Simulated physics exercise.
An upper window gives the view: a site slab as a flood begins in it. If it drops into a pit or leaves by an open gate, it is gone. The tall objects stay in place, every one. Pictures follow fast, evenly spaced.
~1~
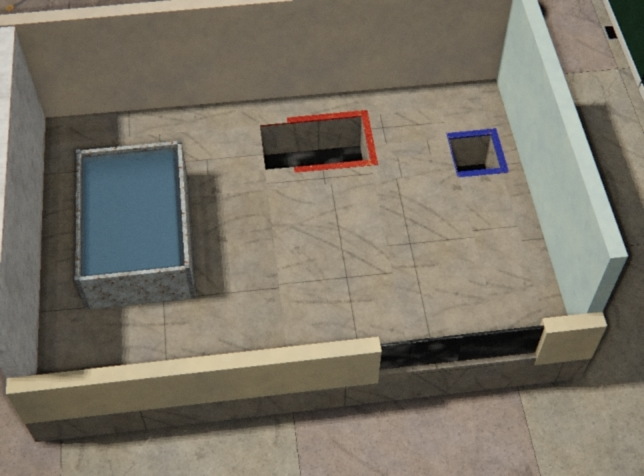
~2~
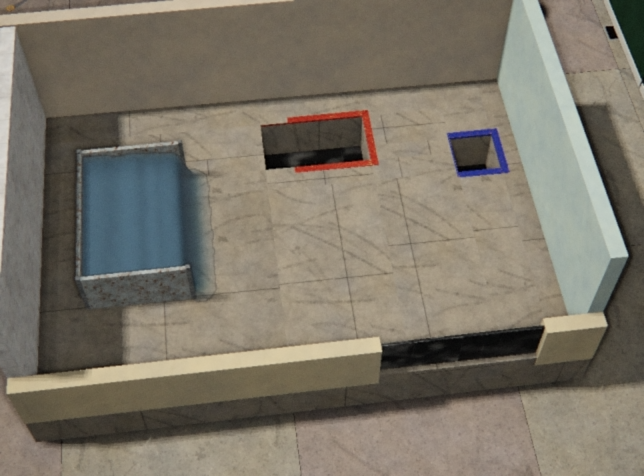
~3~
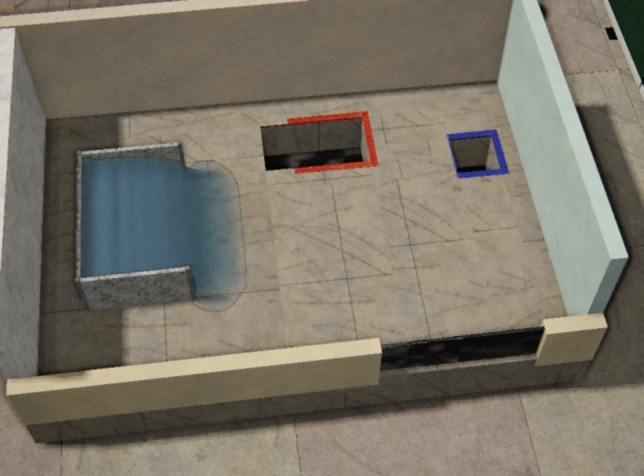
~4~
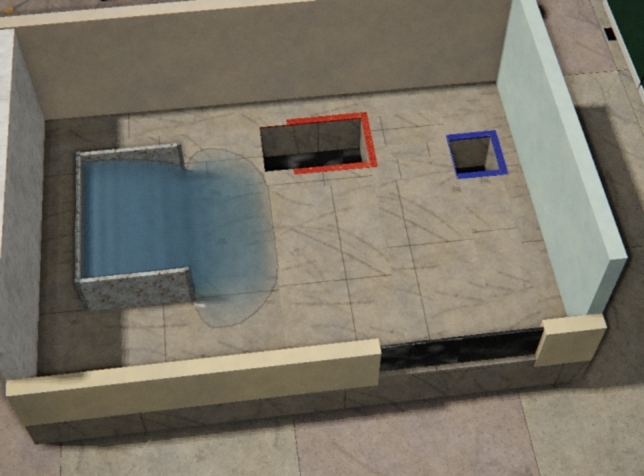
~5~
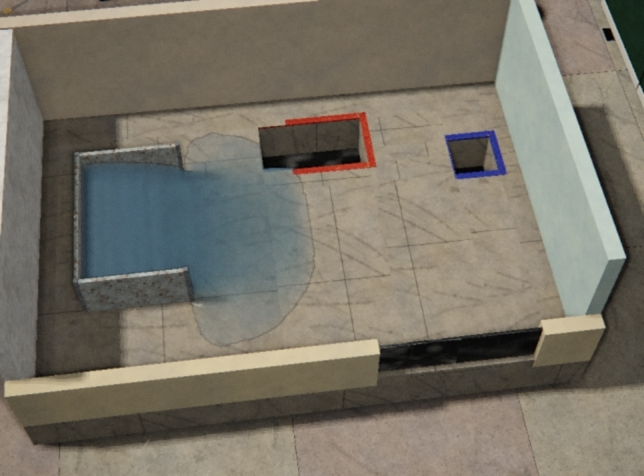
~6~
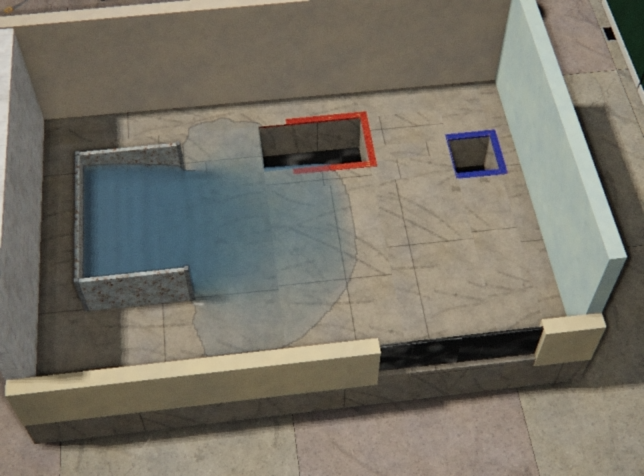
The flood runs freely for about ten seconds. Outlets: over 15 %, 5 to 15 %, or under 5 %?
The gate is left holding a tiny amount - below five per cent. The red pit is left holding a hefty amount - past fifteen per cent. The blue pit is left holding a hefty amount - past fifteen per cent.
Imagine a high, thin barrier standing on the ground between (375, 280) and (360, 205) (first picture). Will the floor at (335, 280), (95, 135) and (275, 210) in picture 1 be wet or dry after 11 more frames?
Listed order - wet, dry, wet.
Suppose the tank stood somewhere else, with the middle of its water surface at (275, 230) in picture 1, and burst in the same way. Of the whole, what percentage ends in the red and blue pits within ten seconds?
After ten seconds: Red pit around 14 percent, blue pit around 40 percent.
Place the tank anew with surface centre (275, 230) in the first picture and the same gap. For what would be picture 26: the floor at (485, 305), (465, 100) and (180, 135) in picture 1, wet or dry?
Going through the three spots, I'd say swamped, swamped, high and dry.
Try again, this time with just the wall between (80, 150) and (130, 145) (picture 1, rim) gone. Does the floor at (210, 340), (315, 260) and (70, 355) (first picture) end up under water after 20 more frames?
First point spared, second point spared, third point swamped.
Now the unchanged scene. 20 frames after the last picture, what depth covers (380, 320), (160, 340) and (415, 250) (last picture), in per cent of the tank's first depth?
The depth comes out near 4, 0 and 6 per cent.
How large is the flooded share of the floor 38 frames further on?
65 %, roughly.
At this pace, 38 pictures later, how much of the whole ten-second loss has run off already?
Result, approximate: 70 per cent.
A moment on, water covers 50 % of the floor; the gate 0 %, the red pit 5 %, the blue pit 0 %.
Next, water covers 65 % of the floor; the gate 0 %, the red pit 11 %, the blue pit 4 %.
Then, water covers 65 % of the floor; the gate 0 %, the red pit 17 %, the blue pit 9 %.
Later, water covers 65 % of the floor; the gate 0 %, the red pit 21 %, the blue pit 19 %.
In the end, water covers 80 % of the floor; the gate 0 %, the red pit 32 %, the blue pit 28 %.
